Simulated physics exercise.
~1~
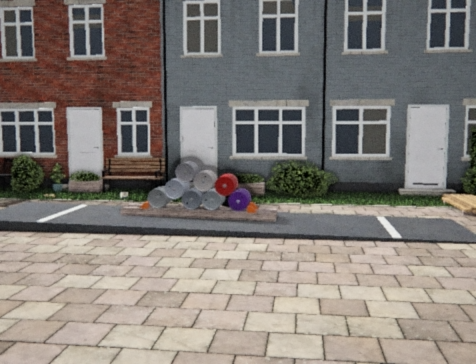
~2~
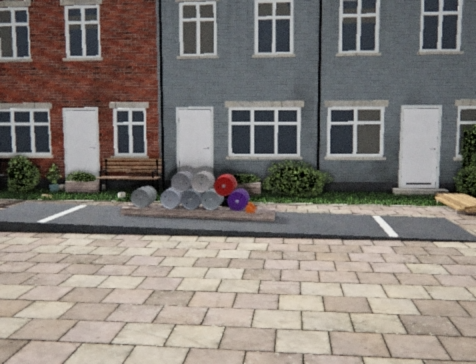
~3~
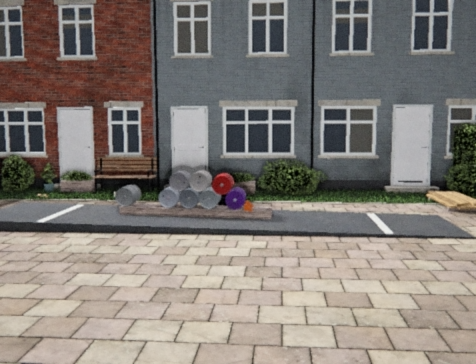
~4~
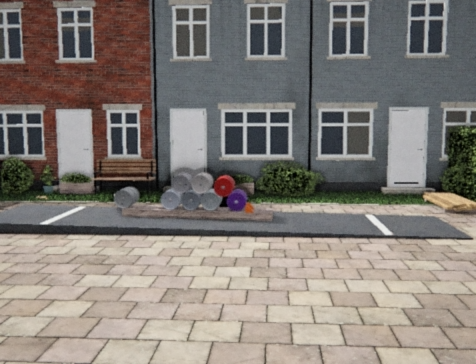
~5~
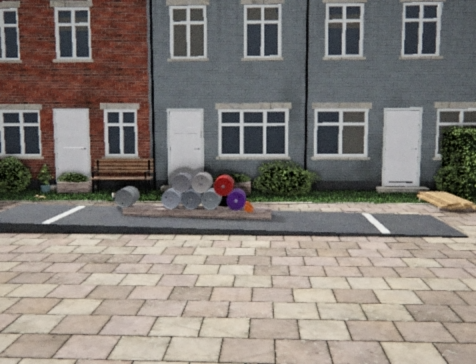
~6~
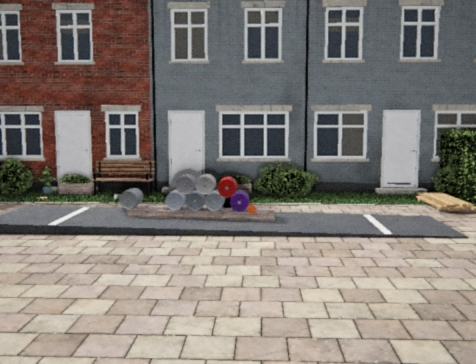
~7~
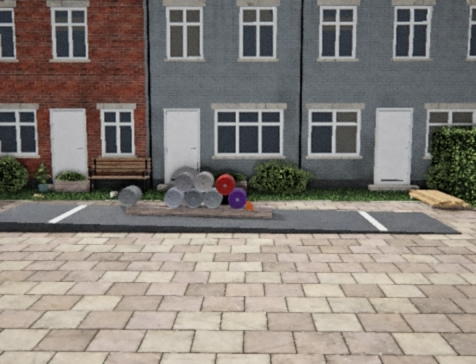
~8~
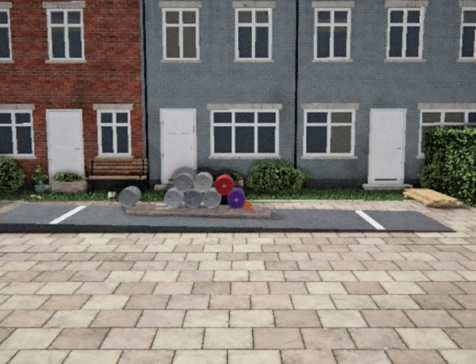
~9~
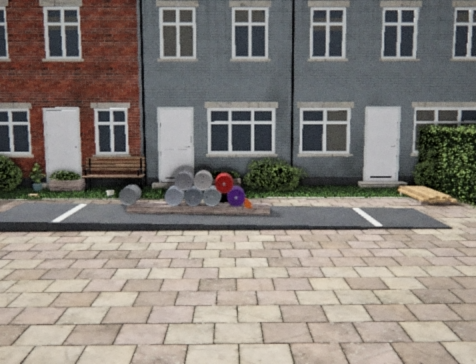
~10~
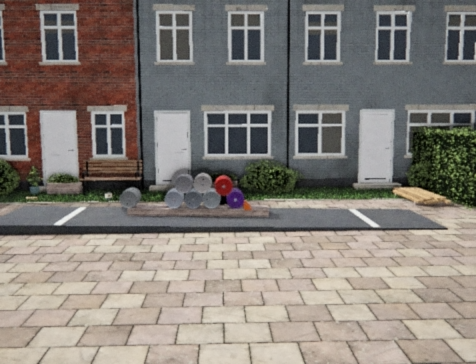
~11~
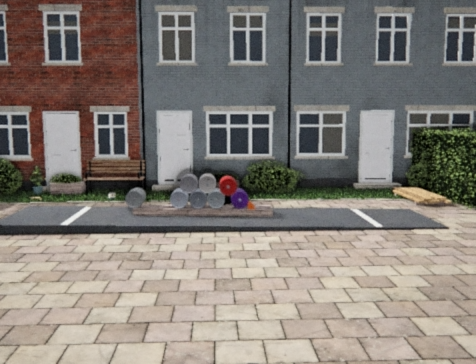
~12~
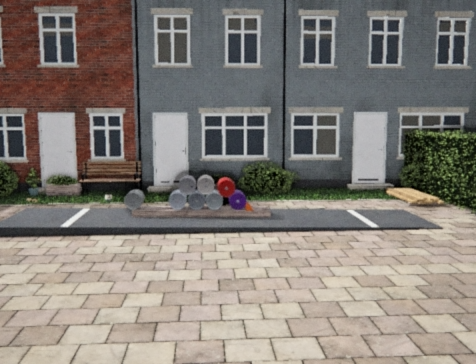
Terraced houses stand behind stacked gray, red and purple kegs that stay between white lines.
